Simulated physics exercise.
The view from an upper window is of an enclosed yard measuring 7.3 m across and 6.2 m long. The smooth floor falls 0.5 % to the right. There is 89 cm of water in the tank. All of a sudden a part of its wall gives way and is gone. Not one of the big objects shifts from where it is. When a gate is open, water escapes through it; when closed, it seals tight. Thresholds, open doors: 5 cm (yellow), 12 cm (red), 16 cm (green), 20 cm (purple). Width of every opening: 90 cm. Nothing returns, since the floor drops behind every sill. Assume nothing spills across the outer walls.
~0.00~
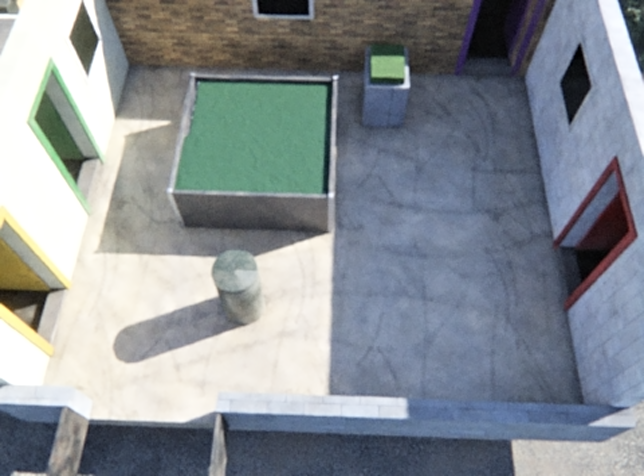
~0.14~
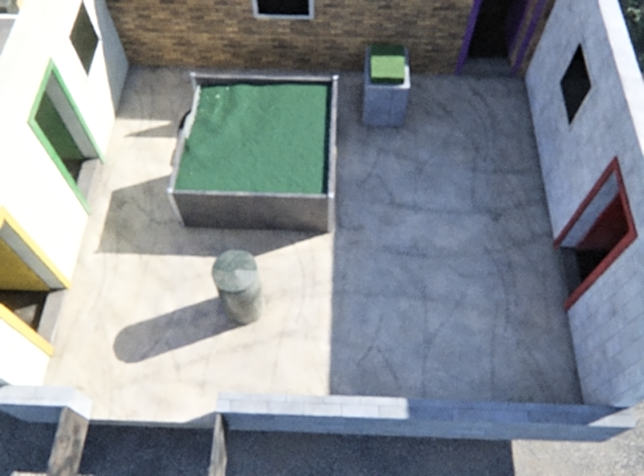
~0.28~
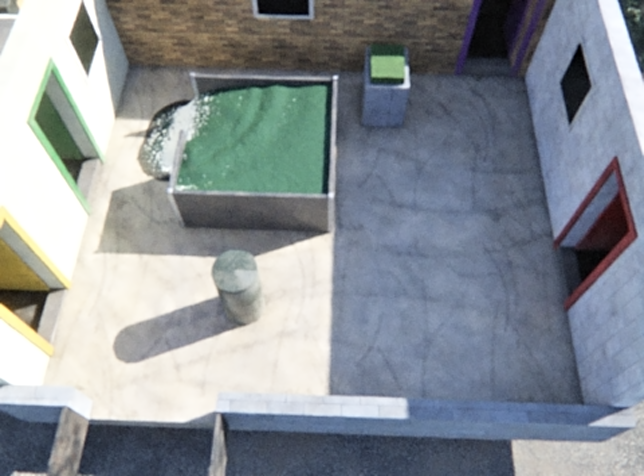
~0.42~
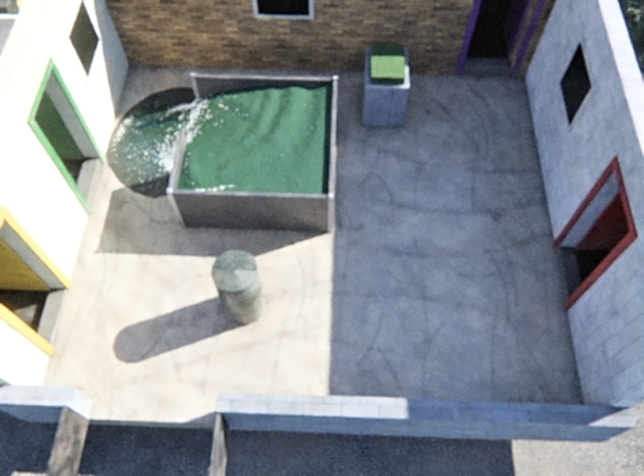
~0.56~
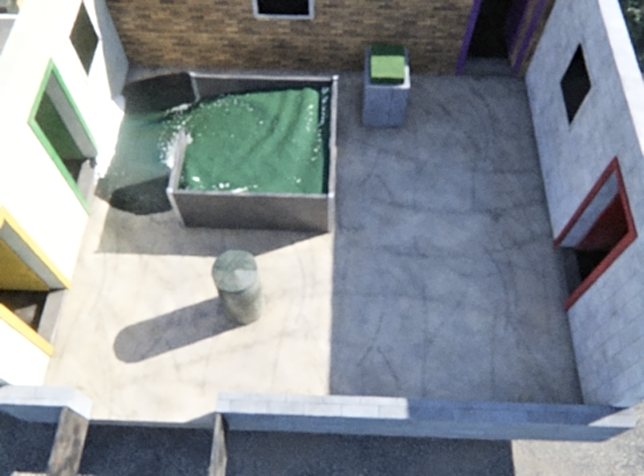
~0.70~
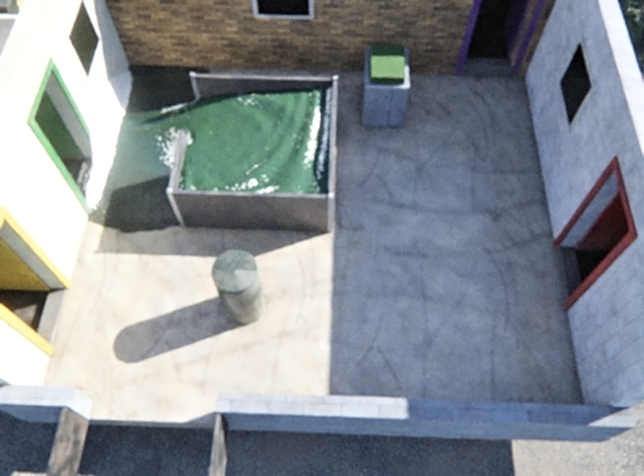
A tank of green water opens on its left side and water floods the floor.
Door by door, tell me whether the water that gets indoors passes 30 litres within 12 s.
Here is the picture: At the yellow door it stays within 30 litres; at the red door it stays within 30 litres; at the green door it goes past 30 litres; at the purple door it stays within 30 litres.
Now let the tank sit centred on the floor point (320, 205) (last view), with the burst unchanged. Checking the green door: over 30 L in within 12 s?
Lab note: Green door, limit broken.
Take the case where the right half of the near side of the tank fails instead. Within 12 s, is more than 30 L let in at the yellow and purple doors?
Door yellow goes beyond, door purple stays within.
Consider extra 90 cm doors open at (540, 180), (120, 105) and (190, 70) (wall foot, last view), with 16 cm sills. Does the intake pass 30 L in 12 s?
Door 1: Lower; door 2: Higher; door 3: Higher.
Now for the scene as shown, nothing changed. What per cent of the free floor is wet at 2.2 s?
30 %.
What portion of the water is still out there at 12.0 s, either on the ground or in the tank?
74 %.
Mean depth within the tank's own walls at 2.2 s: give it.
Around 50 cm on average.
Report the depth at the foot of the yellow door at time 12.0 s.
Reading: Close to 3.5 cm.
After 1.4 s water covers 15 % of the floor and is deepest (84 cm) near (129, 67); yellow door 4 cm at the sill, 0 L in, red door not reached, green door 33 cm at the sill, 37 L in, purple door not reached.
After 2.2 s water covers 30 % of the floor and is deepest (58 cm) near (129, 67); yellow door 6 cm at the sill, 0 L in, red door not reached, green door 31 cm at the sill, 104 L in, purple door not reached.
After 3.5 s water covers 50 % of the floor and is deepest (44 cm) near (352, 103); yellow door 6 cm at the sill, 0 L in, red door not reached, green door 24 cm at the sill, 166 L in, purple door 3 cm at the sill, 0 L in.
After 7.0 s water covers 90 % of the floor and is deepest (24 cm) near (362, 104); yellow door 4 cm at the sill, 2 L in, red door 3 cm at the sill, 0 L in, green door 14 cm at the sill, 203 L in, purple door 7 cm at the sill, 0 L in.
After 12.0 s water covers 100 % of the floor and is deepest (12 cm) near (536, 184); yellow door 4 cm at the sill, 6 L in, red door 9 cm at the sill, 0 L in, green door 7 cm at the sill, 204 L in, purple door 5 cm at the sill, 0 L in.
